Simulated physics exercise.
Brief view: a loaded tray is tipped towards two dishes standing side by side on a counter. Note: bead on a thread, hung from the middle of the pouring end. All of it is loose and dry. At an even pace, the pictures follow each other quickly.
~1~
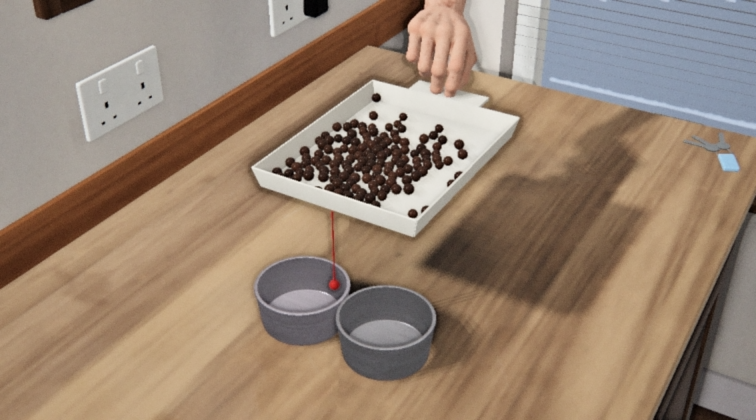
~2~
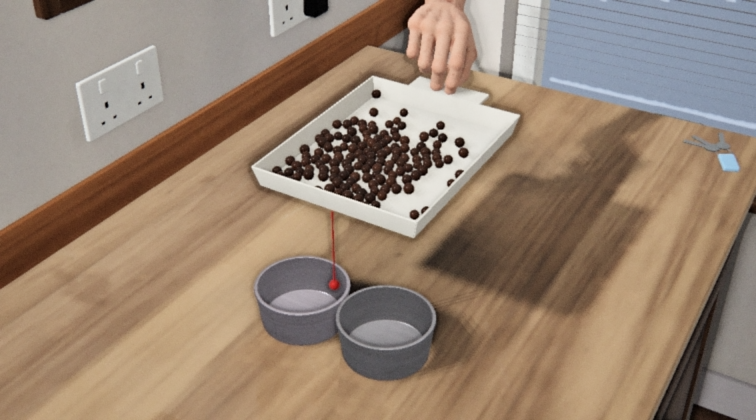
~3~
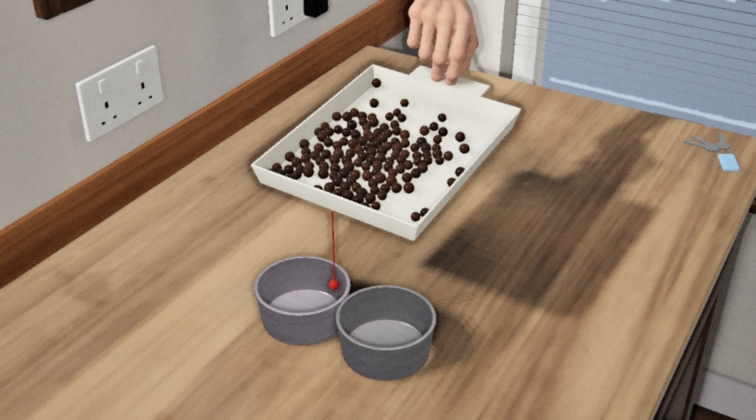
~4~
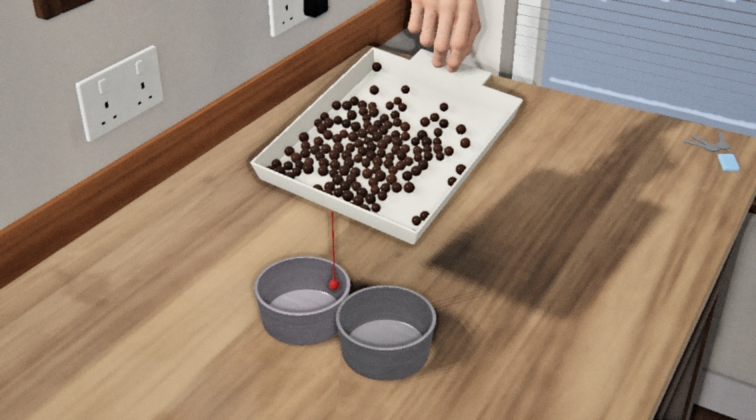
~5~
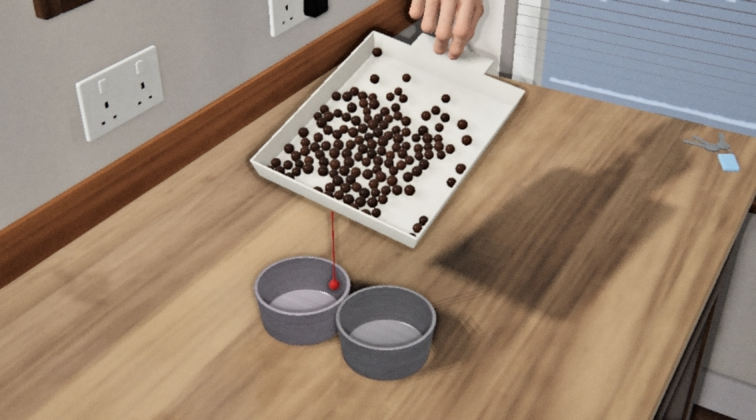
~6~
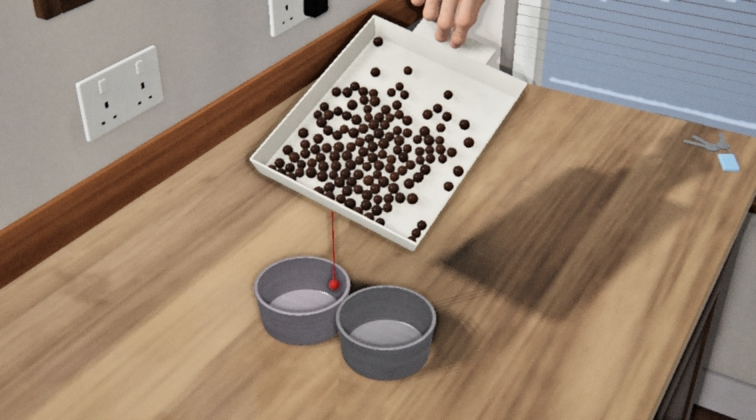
White tray of small dark brown balls tilting steeper in a hand's grip above two grey dishes, the balls starting to shift.
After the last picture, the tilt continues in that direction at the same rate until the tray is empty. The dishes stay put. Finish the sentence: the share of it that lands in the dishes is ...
... above one half.
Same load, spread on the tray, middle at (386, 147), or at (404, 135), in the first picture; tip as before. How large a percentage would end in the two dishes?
You'd get about 70 per cent first and about 60 per cent second.
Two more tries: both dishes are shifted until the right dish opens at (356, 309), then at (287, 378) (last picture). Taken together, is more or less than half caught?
Together the dishes get less than a half first, then less than a half.
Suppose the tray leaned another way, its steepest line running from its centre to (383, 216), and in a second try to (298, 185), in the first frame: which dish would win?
One gives the rightmost dish and two gives the leftmost dish.
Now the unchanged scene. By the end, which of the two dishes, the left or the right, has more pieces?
Noted: Right of the pair.
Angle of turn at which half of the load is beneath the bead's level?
My estimate is some 90 degrees.
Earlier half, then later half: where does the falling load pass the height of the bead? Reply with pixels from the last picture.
Close to (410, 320), then close to (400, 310).
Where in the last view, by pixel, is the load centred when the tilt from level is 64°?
Somewhere around pixel (397, 221) in the last picture.
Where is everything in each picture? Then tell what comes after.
In the first frame, corners of the pouring end at (260, 167) and (414, 216), level; middle of the load at (371, 159), chocolate balls; left dish at (276, 324); right dish at (361, 358); bead on its thread at (335, 285).
In the second frame, corners of the pouring end at (260, 166) and (414, 217), level; middle of the load at (371, 157).
In the third frame, corners of the pouring end at (259, 164) and (414, 221), tipped barely, lowest at the right corner; middle of the load at (371, 153).
In the fourth frame, corners of the pouring end at (259, 161) and (414, 227), tipped a little, lowest at the right corner; middle of the load at (372, 147).
In the fifth frame, corners of the pouring end at (258, 159) and (414, 232), tipped clearly, lowest at the right corner; middle of the load at (372, 145), about a quarter on the move.
In the sixth frame, corners of the pouring end at (258, 158) and (414, 238), tipped clearly, lowest at the right corner; middle of the load at (373, 147), nearly all on the move; left dish at (276, 324); right dish at (361, 358).
Soon after the last picture, tray tipped steeply; most on the tray; a stray few in the right dish; a stray few outside both; a small part in the air.
A little later, tray tipped past a quarter turn; a small part on the tray; about two thirds in the right dish; about a quarter outside both; a small part in the air.
Later still, tray tipped past a quarter turn; most in the right dish; about a quarter outside both.
By the end, tray tipped past a quarter turn; most in the right dish; none in the left dish; about a quarter outside both.
